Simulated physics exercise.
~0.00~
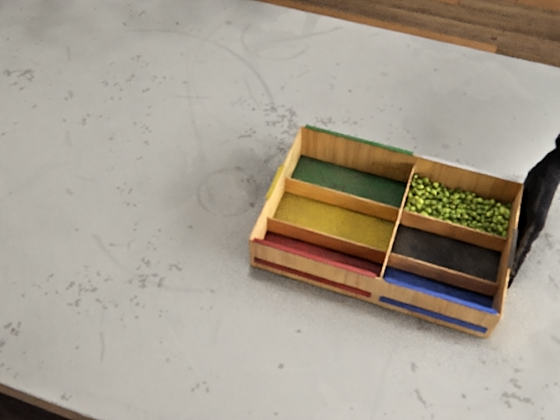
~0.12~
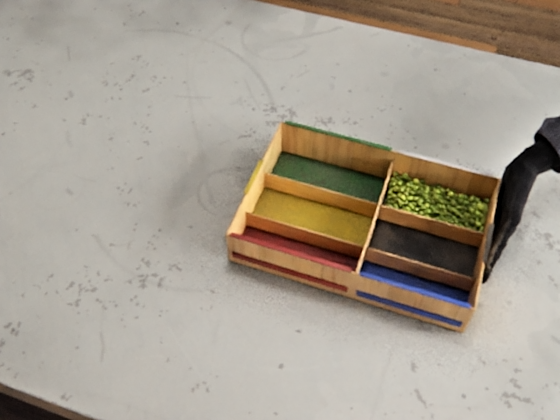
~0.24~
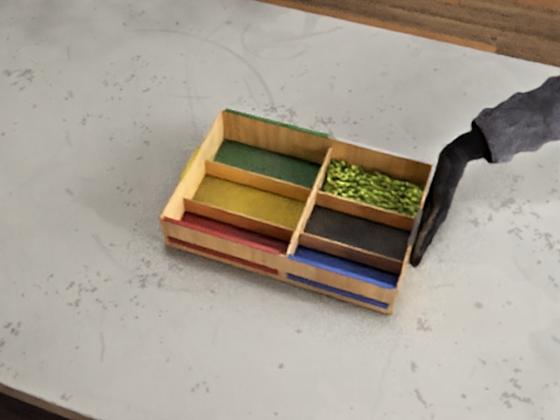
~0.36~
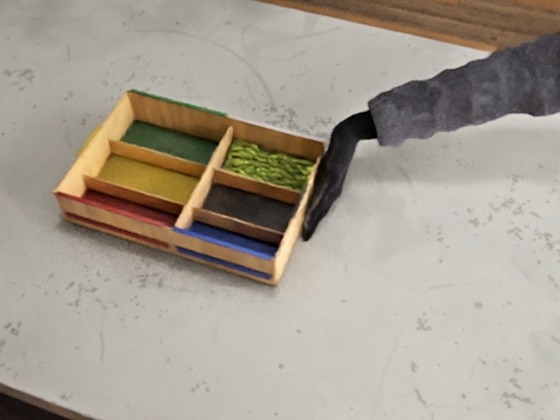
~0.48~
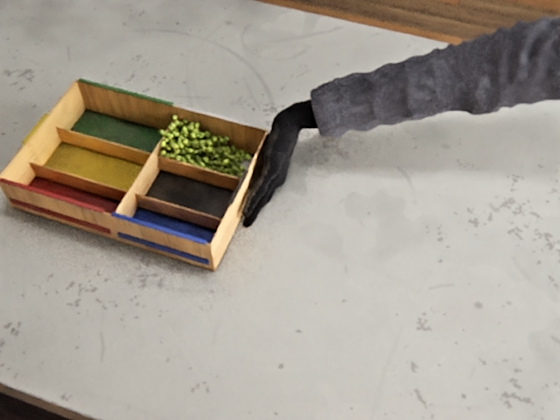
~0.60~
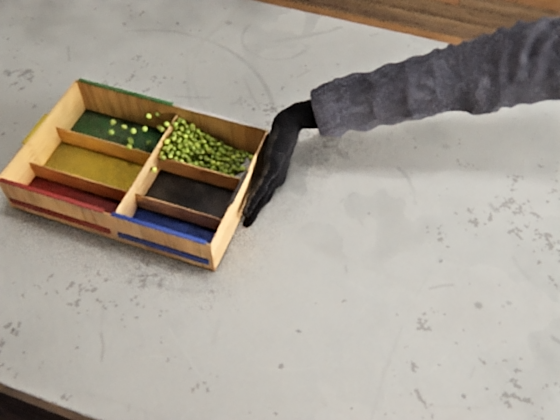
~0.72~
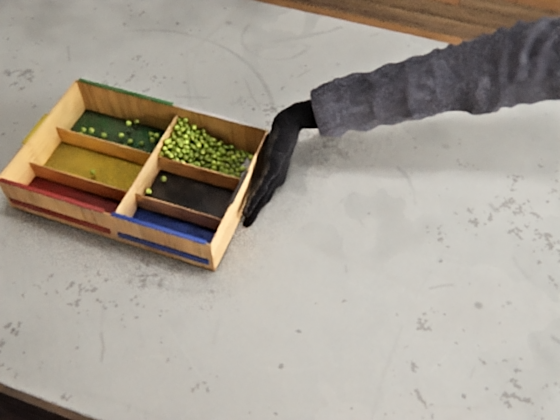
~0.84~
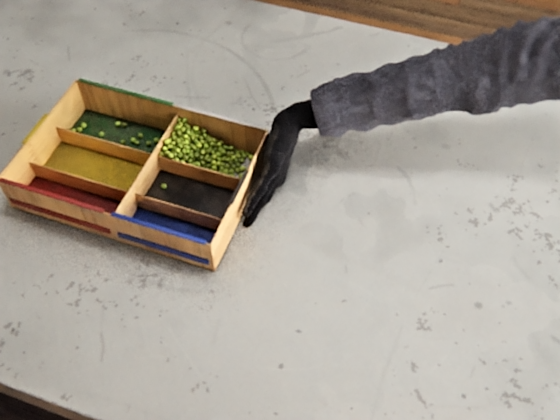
Divided wooden tray of green peas sliding left under a black-gloved hand's push, then stopping as a few peas spill into neighbouring compartments.
